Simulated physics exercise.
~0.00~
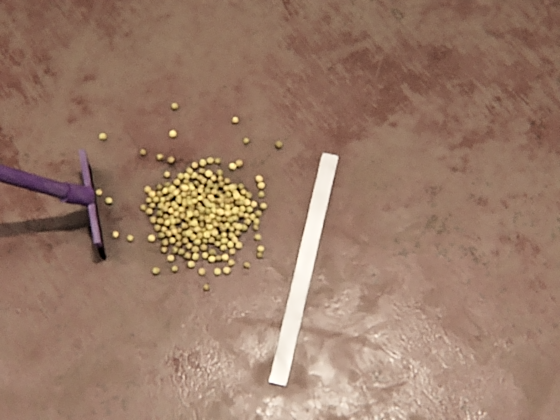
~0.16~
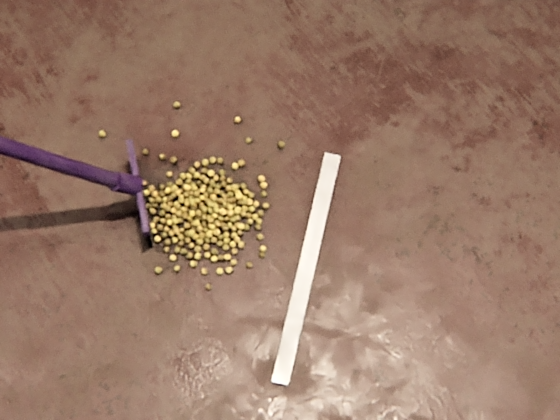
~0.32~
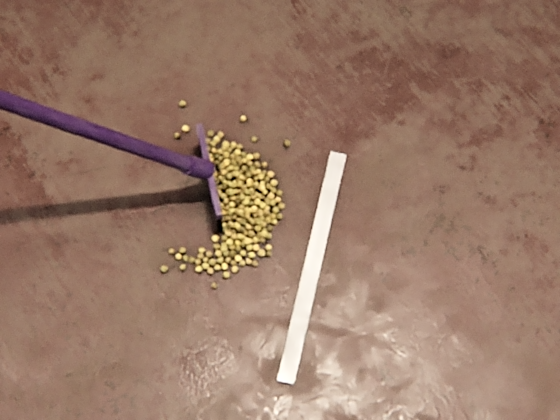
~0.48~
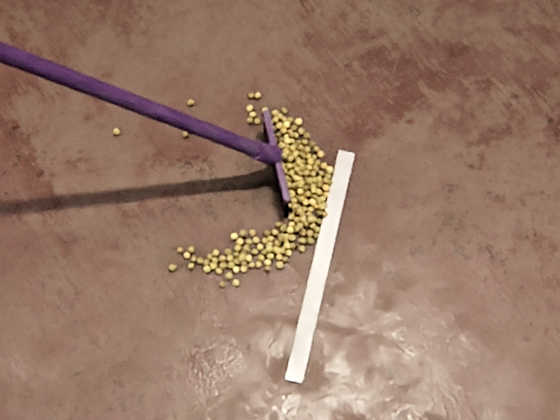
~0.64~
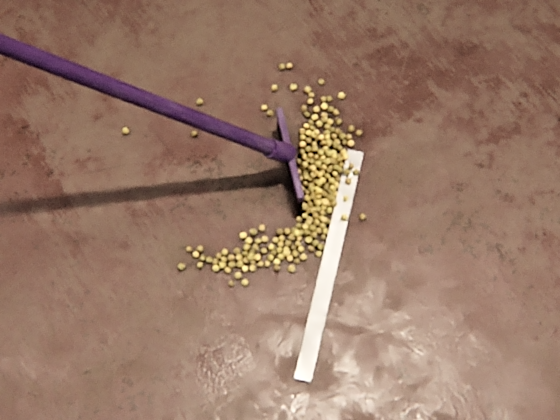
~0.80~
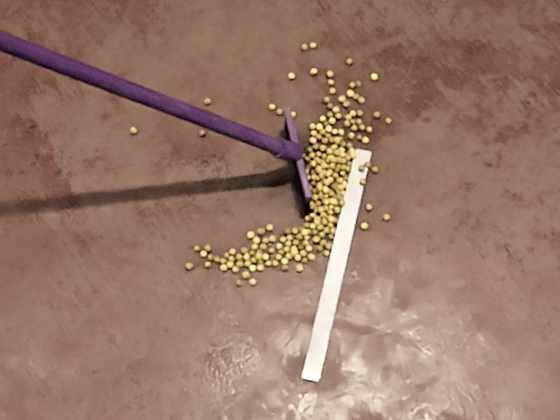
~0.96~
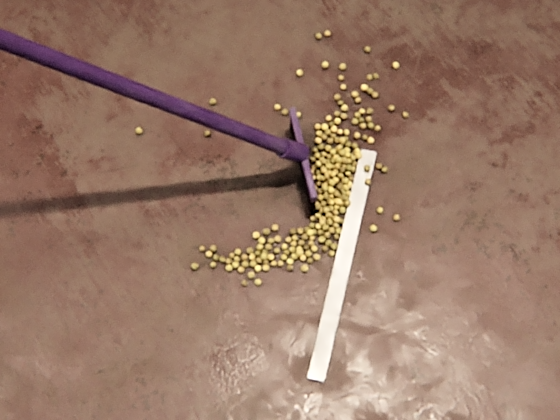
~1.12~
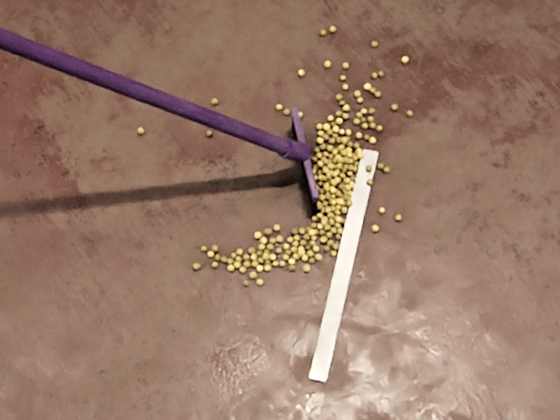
We see a purple squeegee push a heap of yellowish soya beans rightward across a brown surface toward a white strip. The beans bunch against the strip's upper part and spread around its top end, a few landing beyond, before the blade stops just short of it.
